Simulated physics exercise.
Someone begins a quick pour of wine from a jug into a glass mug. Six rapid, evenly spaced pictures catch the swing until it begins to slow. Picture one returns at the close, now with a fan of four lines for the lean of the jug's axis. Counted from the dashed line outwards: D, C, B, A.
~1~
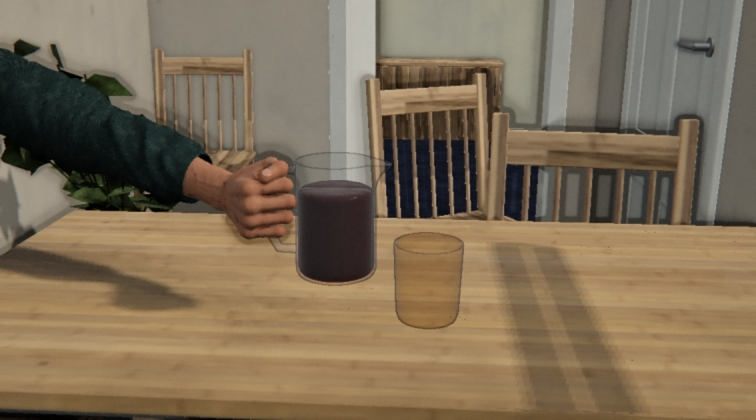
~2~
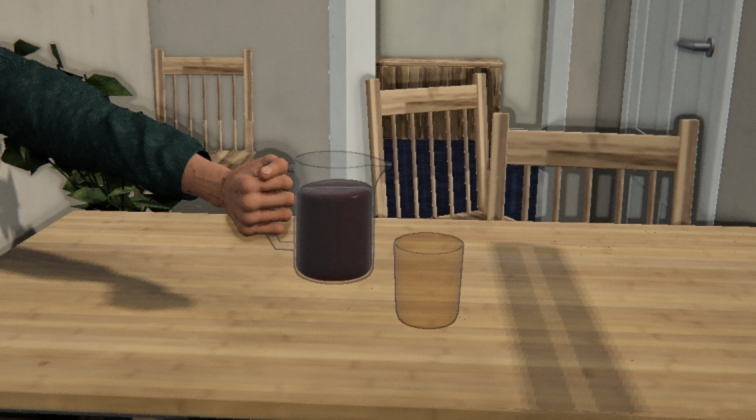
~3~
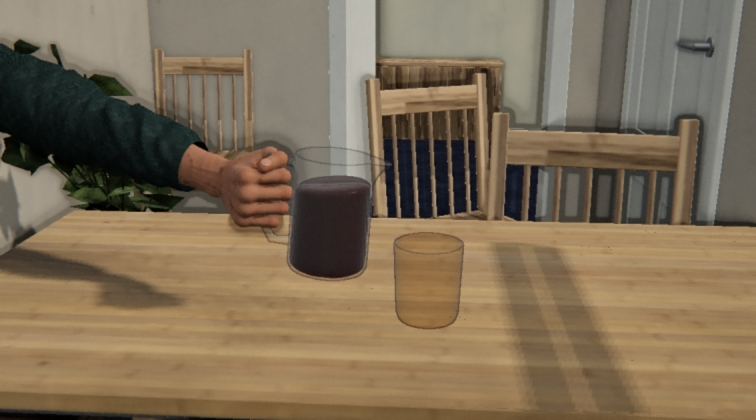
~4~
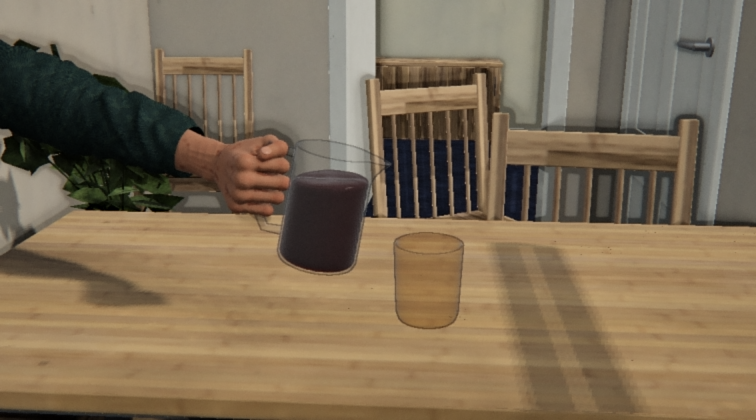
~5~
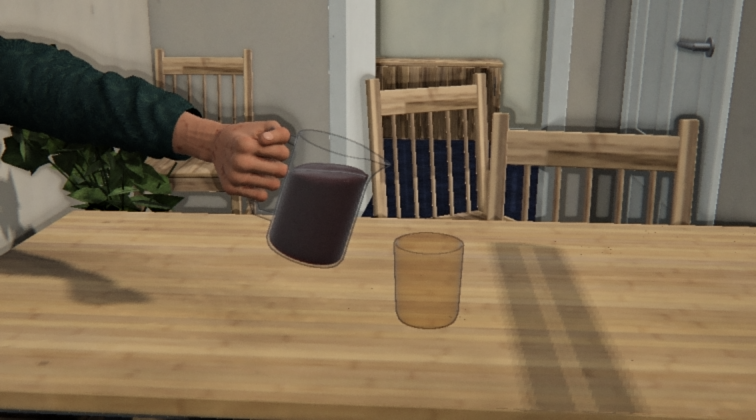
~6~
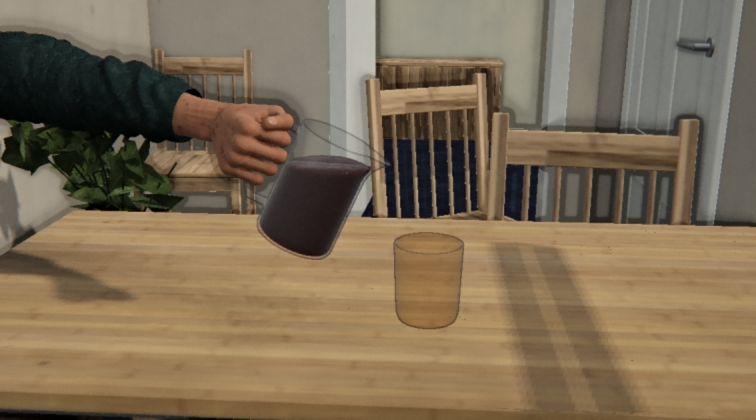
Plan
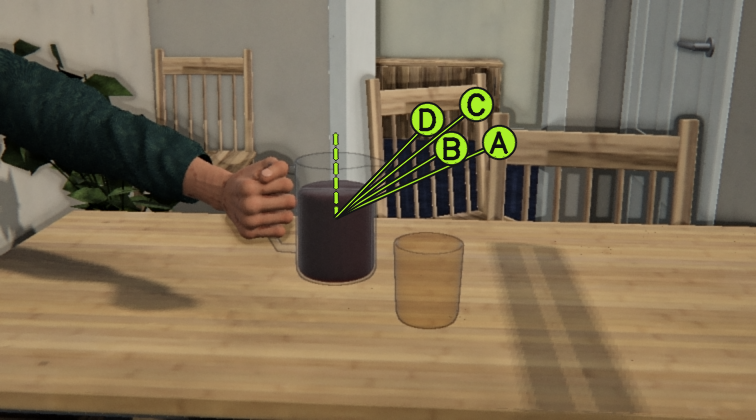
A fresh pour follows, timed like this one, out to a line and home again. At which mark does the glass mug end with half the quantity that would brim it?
I would pick line A.
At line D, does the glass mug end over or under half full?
Under half.
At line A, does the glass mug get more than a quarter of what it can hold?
Yes, it does.
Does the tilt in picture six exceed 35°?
No.
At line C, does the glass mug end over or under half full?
Under half.
On the marked copy, A at (484, 149); B at (435, 156); C at (463, 115); D at (417, 133).
With A, the glass mug ends with about 49 % of what it can hold.
With B, the glass mug ends with about 32 % of what it can hold.
With C, the glass mug ends with about 19 % of what it can hold.
With D, the glass mug ends with about 9 % of what it can hold.
